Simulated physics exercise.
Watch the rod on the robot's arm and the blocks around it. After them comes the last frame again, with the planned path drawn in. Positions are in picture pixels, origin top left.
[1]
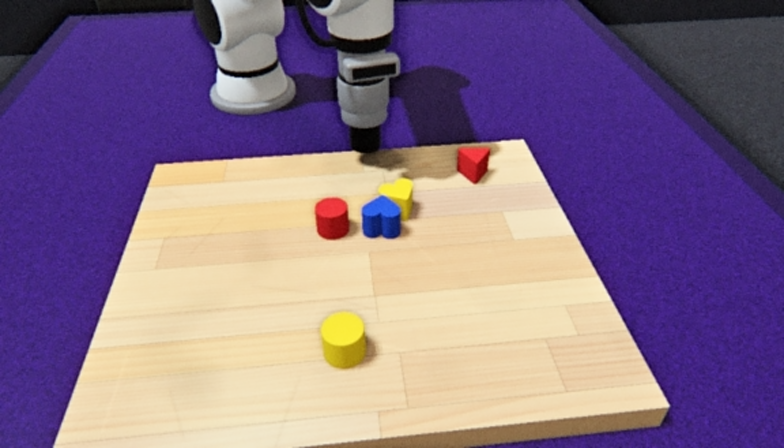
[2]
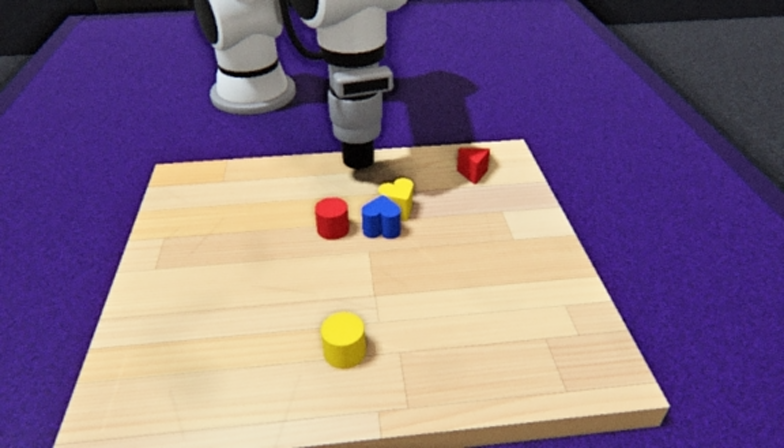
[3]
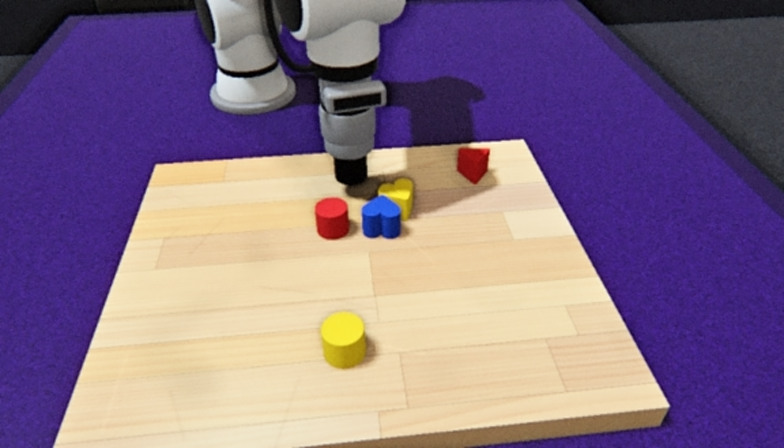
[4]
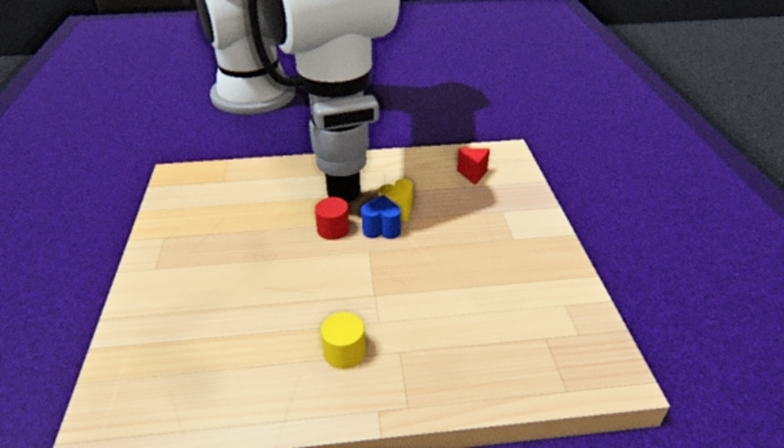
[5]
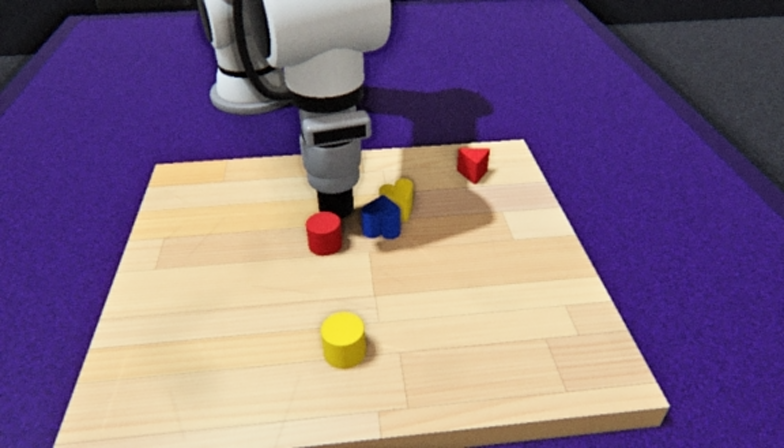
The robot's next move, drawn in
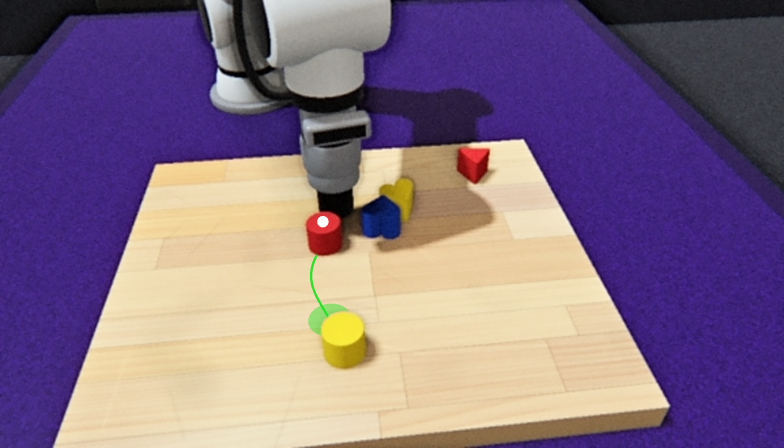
A robot arm moves its rod toward the viewer and nudges the red cylinder slightly forward.
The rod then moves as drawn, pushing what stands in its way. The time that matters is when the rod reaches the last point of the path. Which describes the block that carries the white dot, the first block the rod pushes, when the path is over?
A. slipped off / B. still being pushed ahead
Letter A.
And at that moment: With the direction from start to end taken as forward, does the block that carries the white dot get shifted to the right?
Final answer: Yes.
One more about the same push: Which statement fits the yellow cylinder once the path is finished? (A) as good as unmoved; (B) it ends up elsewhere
That would be A.
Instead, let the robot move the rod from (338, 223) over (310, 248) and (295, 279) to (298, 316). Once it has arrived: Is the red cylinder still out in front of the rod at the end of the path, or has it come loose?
I'm fairly sure the red cylinder rides along ahead of the rod to the very end.
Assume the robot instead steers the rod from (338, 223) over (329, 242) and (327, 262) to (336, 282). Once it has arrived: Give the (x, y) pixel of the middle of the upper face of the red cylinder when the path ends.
For the centre of its top, I'd go with (298, 274).
Path on the board, from (338, 223) over (319, 252) and (312, 285) to (330, 319); the dot is on the red cylinder.
On the path given first. One third of the way, rod at (317, 237); red cylinder at (304, 253).
Two thirds of the way, rod at (310, 271); red cylinder at (289, 289).
At the end, rod at (328, 304); red cylinder at (286, 309); yellow cylinder in place.
